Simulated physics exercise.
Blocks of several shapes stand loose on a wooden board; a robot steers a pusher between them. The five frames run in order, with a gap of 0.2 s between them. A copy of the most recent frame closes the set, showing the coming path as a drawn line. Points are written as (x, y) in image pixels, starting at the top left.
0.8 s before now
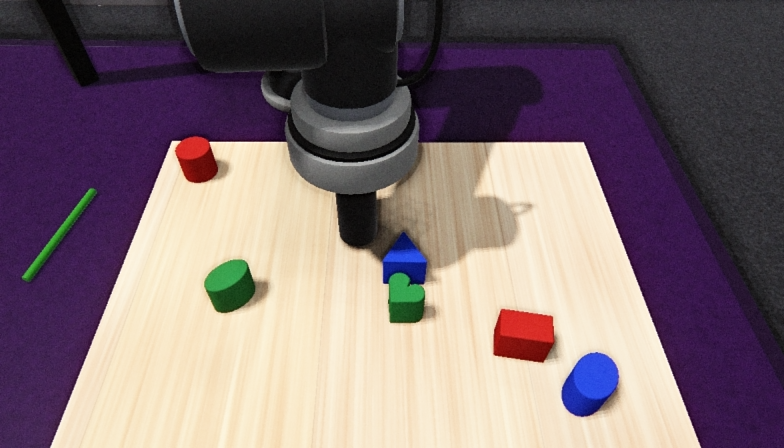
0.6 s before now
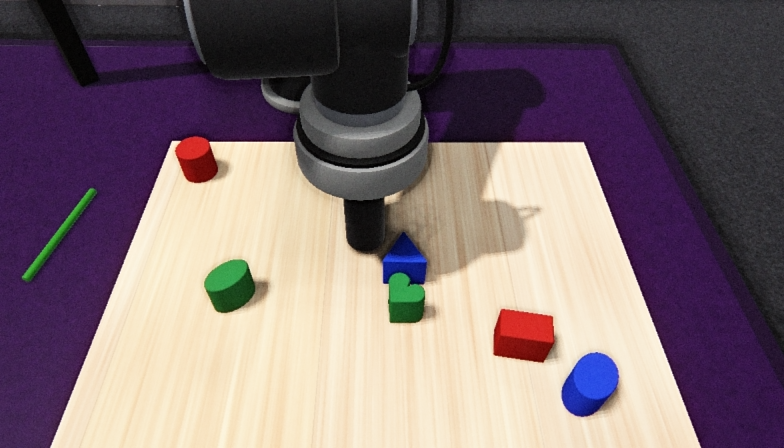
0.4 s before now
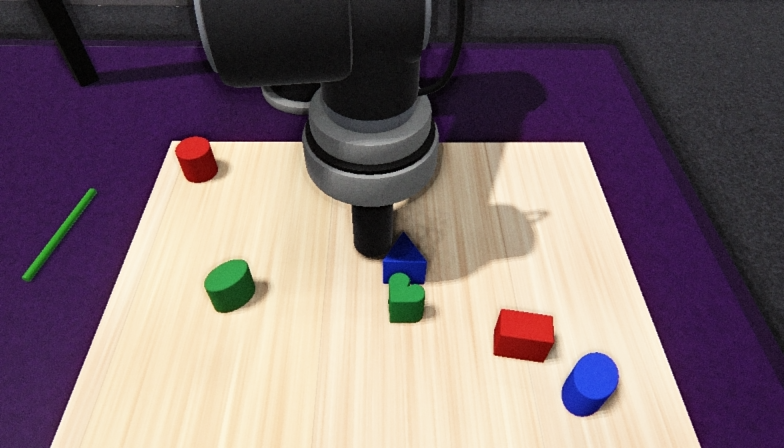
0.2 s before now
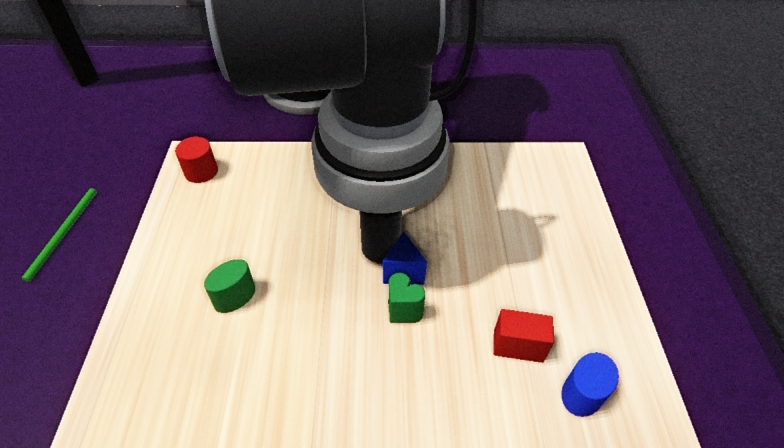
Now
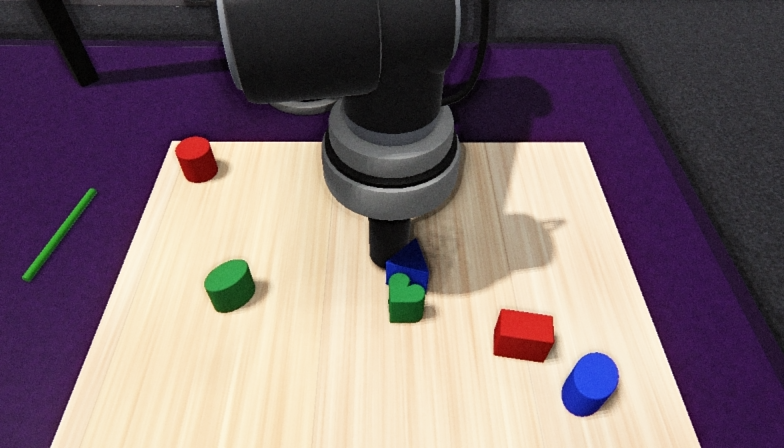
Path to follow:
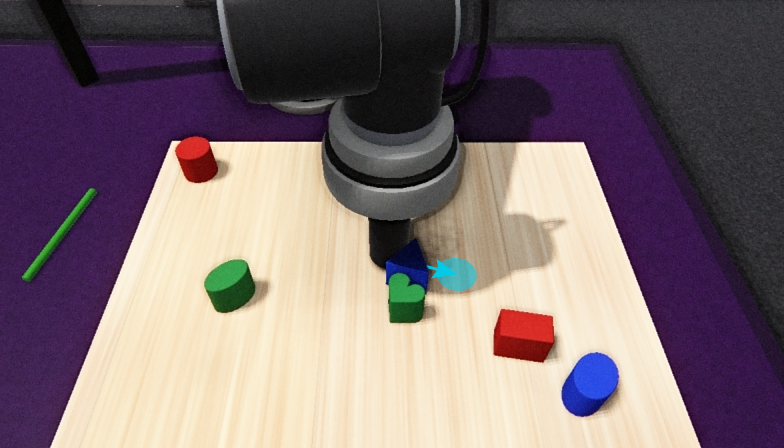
To begin with, a robot's black pusher stands just up and to the left of a blue triangle and a green heart on a wooden board. It moves slightly right and down toward the triangle, then nudges it a little to the right, while the other blocks stay put.
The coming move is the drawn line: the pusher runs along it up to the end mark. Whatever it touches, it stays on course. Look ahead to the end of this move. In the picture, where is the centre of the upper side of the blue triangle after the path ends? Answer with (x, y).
Expect it around (434, 274).
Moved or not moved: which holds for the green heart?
At the moment the path ends, the green heart still stands where it did.
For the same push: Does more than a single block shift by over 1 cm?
Short answer: No.
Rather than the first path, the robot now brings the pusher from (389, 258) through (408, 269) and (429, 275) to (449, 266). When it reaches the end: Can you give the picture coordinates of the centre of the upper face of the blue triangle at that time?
Most likely (437, 281).
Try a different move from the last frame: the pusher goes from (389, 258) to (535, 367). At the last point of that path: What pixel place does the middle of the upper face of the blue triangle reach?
My estimate: (491, 352).
The drawn path runs from (389, 258) directly to (457, 274).
What follows on the original path. Halfway along, pusher at (423, 261); blue triangle at (430, 270), turned 45° clockwise.
At the end, pusher at (457, 270); green heart not moved; blue triangle at (434, 274), turned 60° clockwise.
